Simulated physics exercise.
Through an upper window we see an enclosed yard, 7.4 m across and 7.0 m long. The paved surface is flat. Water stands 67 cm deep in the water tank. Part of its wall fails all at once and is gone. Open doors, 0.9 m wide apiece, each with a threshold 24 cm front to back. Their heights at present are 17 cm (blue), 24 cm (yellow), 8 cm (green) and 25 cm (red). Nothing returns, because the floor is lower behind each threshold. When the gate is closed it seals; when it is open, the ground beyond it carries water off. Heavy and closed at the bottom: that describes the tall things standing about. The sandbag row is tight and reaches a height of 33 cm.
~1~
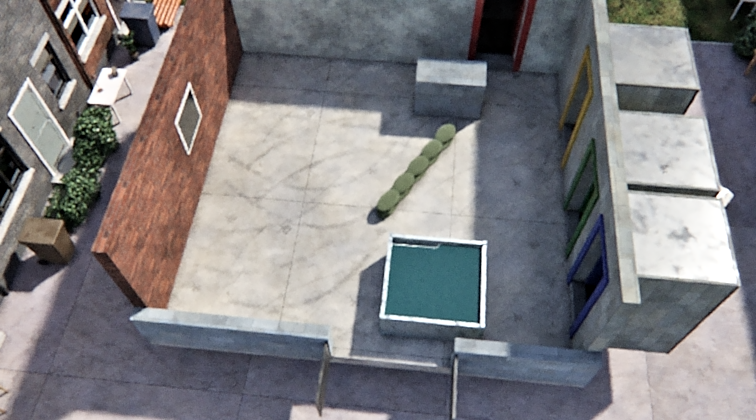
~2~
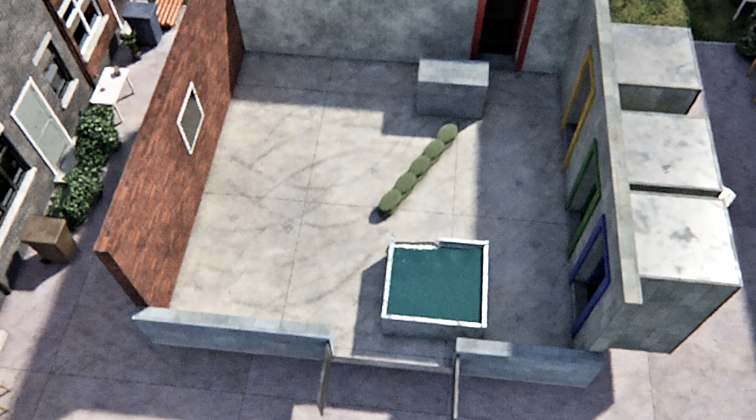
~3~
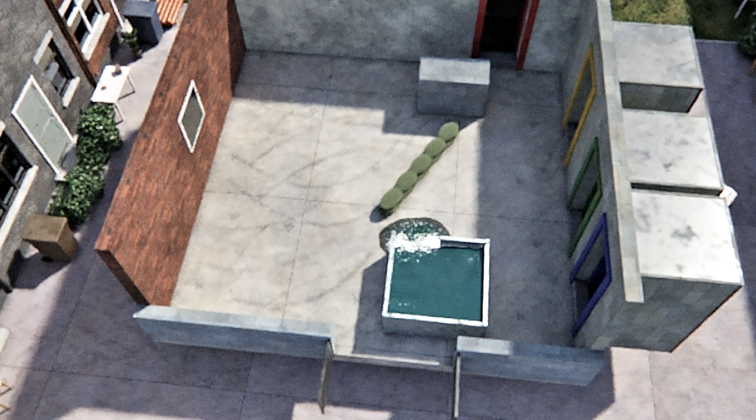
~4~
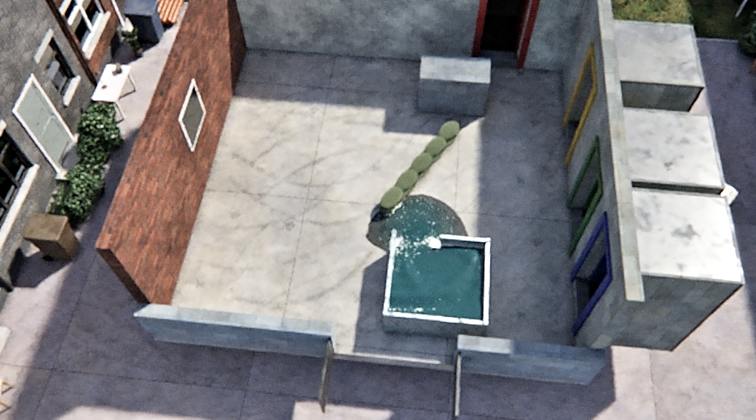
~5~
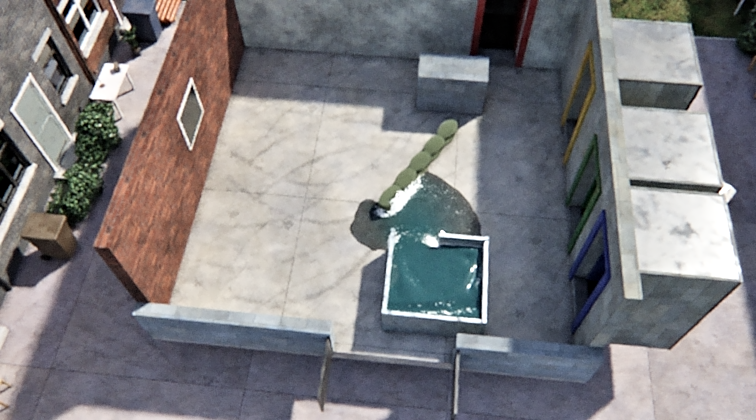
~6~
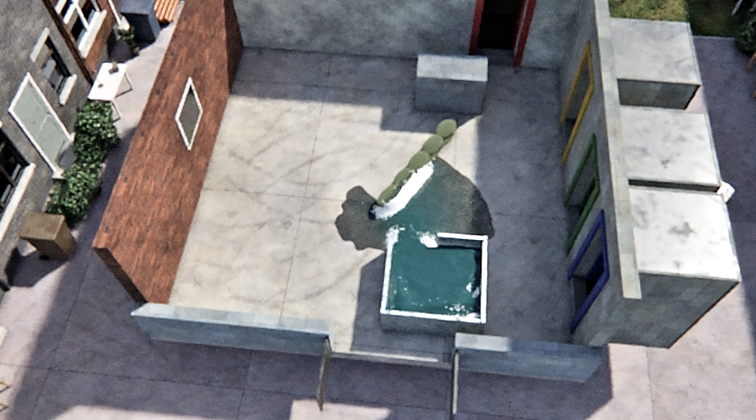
In this clip, seen from above, a square tank of still water in a walled yard opens on its far side, and water pours out across the paving, reaching a row of rounded green bushes and spreading around them.
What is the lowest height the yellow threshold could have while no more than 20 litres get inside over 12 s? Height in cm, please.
13.5 cm.
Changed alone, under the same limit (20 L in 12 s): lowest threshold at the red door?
Red would need about 7.5 cm on its own.
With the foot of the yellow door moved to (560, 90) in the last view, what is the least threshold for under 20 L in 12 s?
17 cm.
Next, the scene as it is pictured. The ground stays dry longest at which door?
Answer: Blue.
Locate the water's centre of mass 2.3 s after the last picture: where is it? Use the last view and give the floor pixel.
Around (443, 203).
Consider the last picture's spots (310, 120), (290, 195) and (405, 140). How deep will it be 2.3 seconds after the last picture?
Respectively 1 cm, 2 cm and 0 cm.
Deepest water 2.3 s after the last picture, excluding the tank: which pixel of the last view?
Near (559, 73).
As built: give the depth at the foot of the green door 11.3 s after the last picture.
Roughly 3.0 cm deep.
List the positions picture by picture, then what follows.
The first picture shows the water tank at (435, 281) is whole and still, 67 cm deep; the yellow door at (574, 116) is dry.
In the second picture, the gap is on the far side, the front 0.3 m out at a hidden place; the back of the water tank holds 67 cm.
In the third picture, the front is at (417, 221), 0.8 m from the gap on the far side; 0.8 m2 of floor is wet, 67 cm left at the back.
In the fourth picture, water pours out on the far side and has run 1.3 m, to (414, 199); about 7 cm deep outside, 63 cm at the back.
In the fifth picture, the gap is on the far side, the front 1.9 m out at (426, 175); the back of the water tank holds 56 cm.
In the sixth picture, the gap is on the far side, the front 2.2 m out at (434, 161); the back of the water tank holds 57 cm; the yellow door at (575, 111), 4.2 m from the gap, is still 2.4 m from the nearest water.
Then, 0.7 s after the last picture water covers 15 % of the floor, deepest (40 cm) near (394, 214); it has not reached the yellow door.
Then, 2.3 s after the last picture water covers 35 % of the floor, deepest (32 cm) near (559, 73); 18 cm at the yellow door, 0 litres in over its 24 cm threshold.
Then, 11.3 s after the last picture water covers 85 % of the floor, deepest (6 cm) near (377, 205); 5 cm at the yellow door, 0 litres in over its 24 cm threshold.
At the yellow door as built, the water peaked near 20 cm, 2.1 s after the last picture.
Run again over the same 12 s with other heights there, 42 litres in over 11 cm, 11 litres over 15 cm. The limit of 20 litres is kept from about 13.5 cm up.
